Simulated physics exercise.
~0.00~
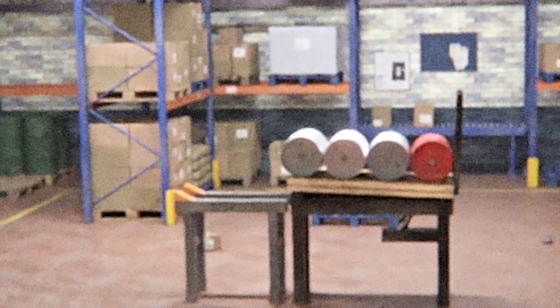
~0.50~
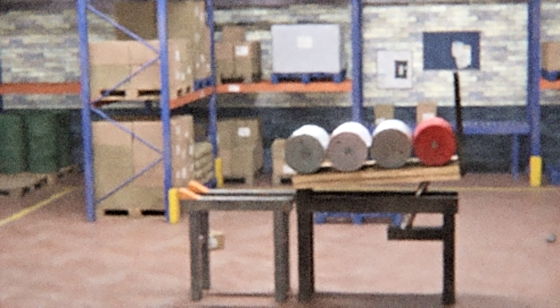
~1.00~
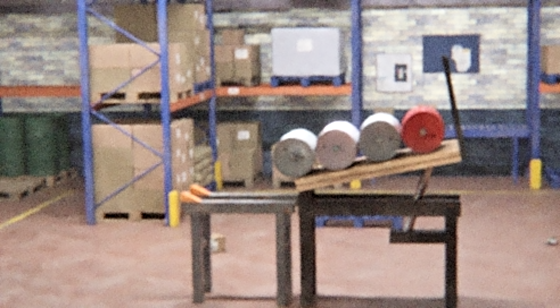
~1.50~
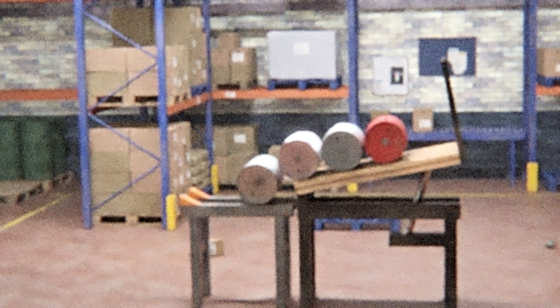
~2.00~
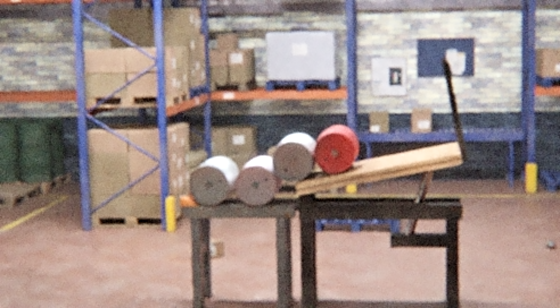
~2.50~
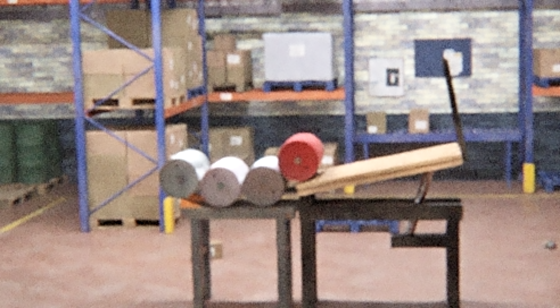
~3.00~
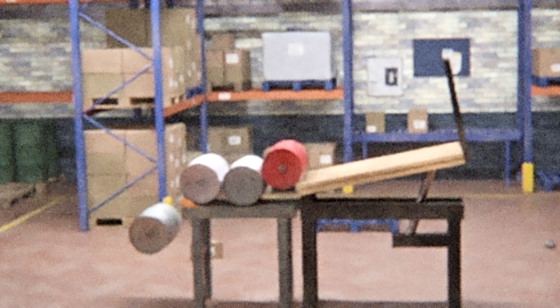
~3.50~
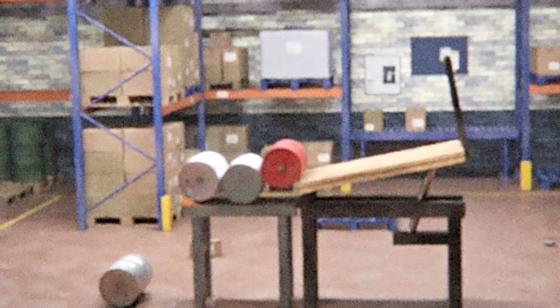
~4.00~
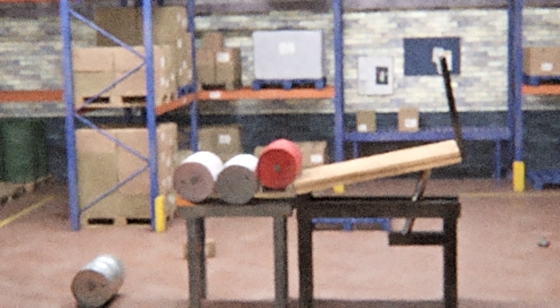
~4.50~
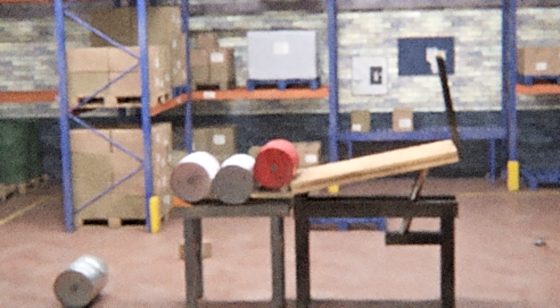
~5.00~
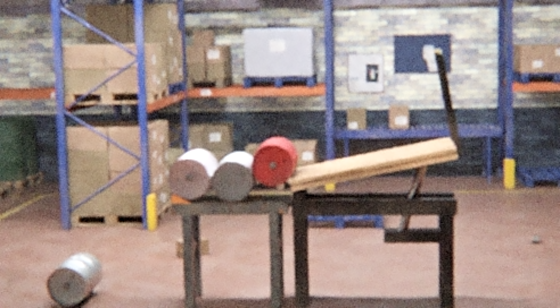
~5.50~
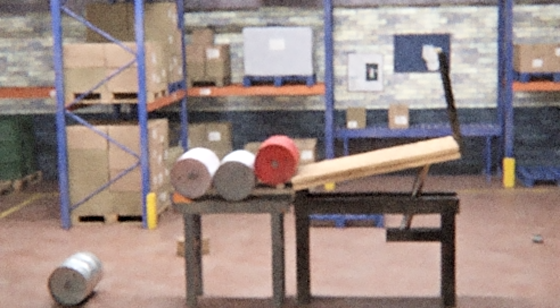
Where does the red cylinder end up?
The red cylinder ends up lying on the rack, at the right of the three that stay there, next to the tilted deck.
